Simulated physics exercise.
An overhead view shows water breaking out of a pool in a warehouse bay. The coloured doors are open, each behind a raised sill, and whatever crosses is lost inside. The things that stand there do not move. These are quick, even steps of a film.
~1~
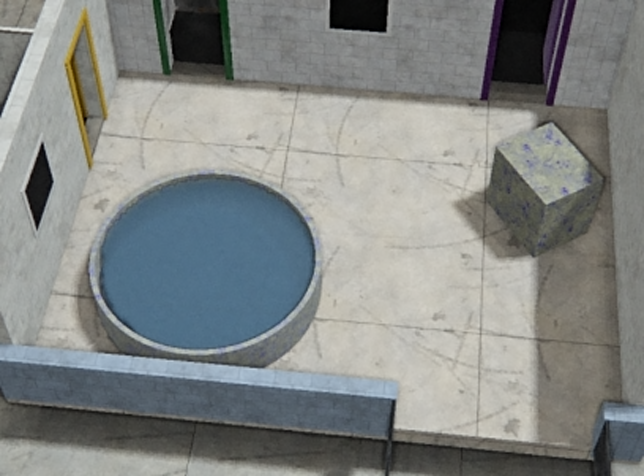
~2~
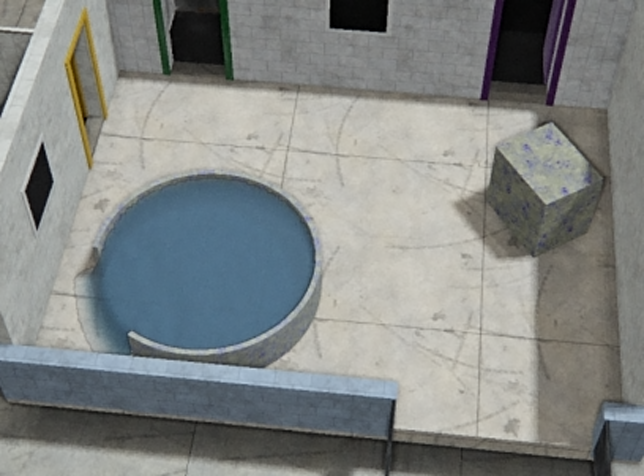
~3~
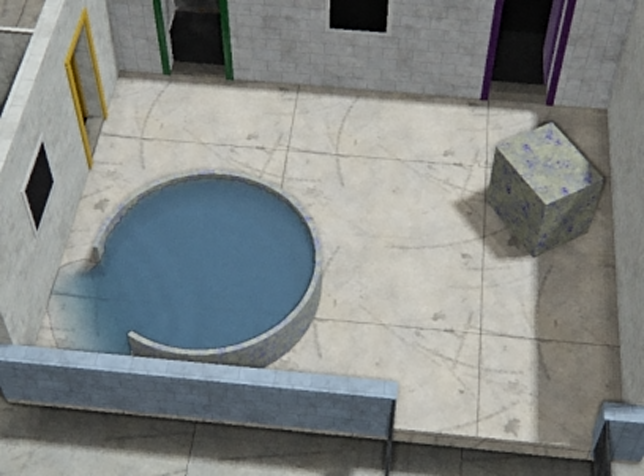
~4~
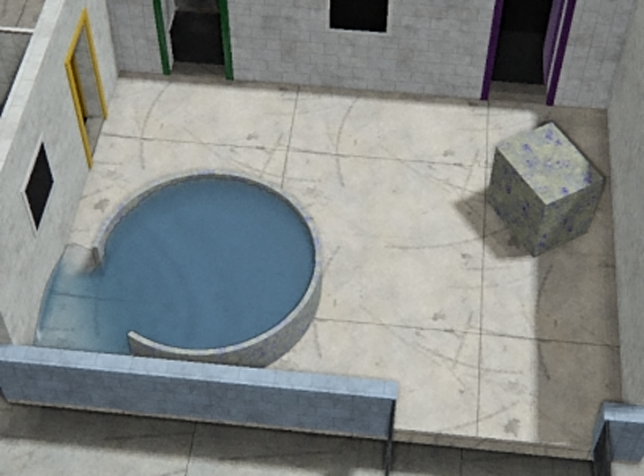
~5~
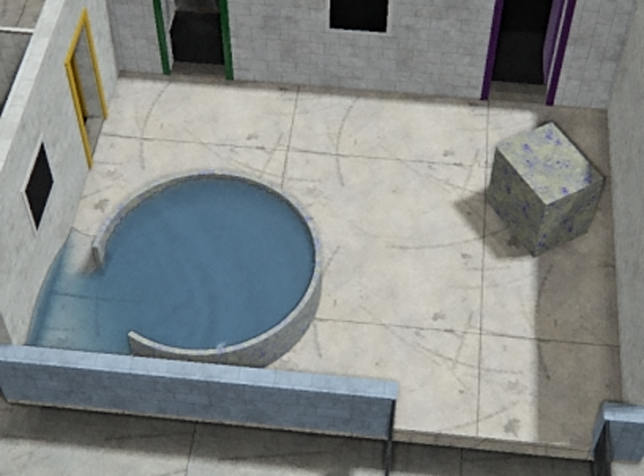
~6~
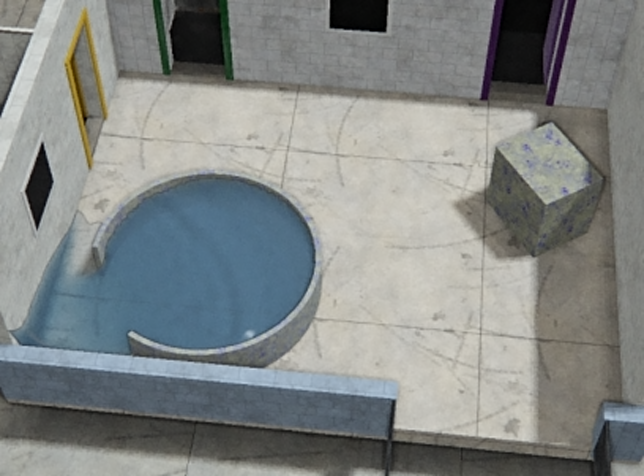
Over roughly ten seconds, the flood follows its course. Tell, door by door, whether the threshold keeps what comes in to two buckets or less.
Outcome: Yellow door: Up to two buckets. Purple door: Up to two buckets. Green door: Above two buckets.
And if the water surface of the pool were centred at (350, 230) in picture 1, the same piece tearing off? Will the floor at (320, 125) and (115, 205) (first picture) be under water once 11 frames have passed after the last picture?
I'd say spared for the first and watered for the second.
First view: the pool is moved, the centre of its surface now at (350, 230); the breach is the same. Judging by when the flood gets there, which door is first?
First: The yellow one.
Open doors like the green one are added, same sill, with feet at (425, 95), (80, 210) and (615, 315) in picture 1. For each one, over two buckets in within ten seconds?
Taken in sequence, they go: Not exceeded, exceeded, not exceeded.
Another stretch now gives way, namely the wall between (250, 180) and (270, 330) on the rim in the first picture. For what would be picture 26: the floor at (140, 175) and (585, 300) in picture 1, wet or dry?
Well, the first place would be still bare and the second one submerged.
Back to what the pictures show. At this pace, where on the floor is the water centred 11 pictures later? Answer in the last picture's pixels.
I'd say near (167, 296).
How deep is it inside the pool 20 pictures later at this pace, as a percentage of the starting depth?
I'd put it at some 62 per cent.
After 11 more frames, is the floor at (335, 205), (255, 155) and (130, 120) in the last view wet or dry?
First spot not wet, second not wet, third inundated.
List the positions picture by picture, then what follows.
The first picture shows the round pool at (206, 260) is whole and still.
In the second picture, water pours out at (105, 313) and has run to a hidden place.
In the third picture, the front is at (63, 273), out from the gap at (105, 315).
In the fourth picture, water pours out at (105, 316) and has run to (65, 252).
In the fifth picture, the front is at (71, 232), out from the gap at (105, 316).
In the sixth picture, the front is at (76, 216), out from the gap at (105, 315).
A moment on, water covers 10 % of the floor; the yellow door not reached, the purple door not reached, the green door not reached.
Next, water covers 20 % of the floor; the yellow door wet at the sill, nothing in, the purple door not reached, the green door not reached.
Then, water covers 50 % of the floor; the yellow door wet at the sill, nothing in, the purple door not reached, the green door over two buckets in.
Later, water covers 70 % of the floor; the yellow door wet at the sill, nothing in, the purple door wet at the sill, nothing in, the green door far over two buckets in.
In the end, water covers 95 % of the floor; the yellow door wet at the sill, nothing in, the purple door wet at the sill, nothing in, the green door far over two buckets in.
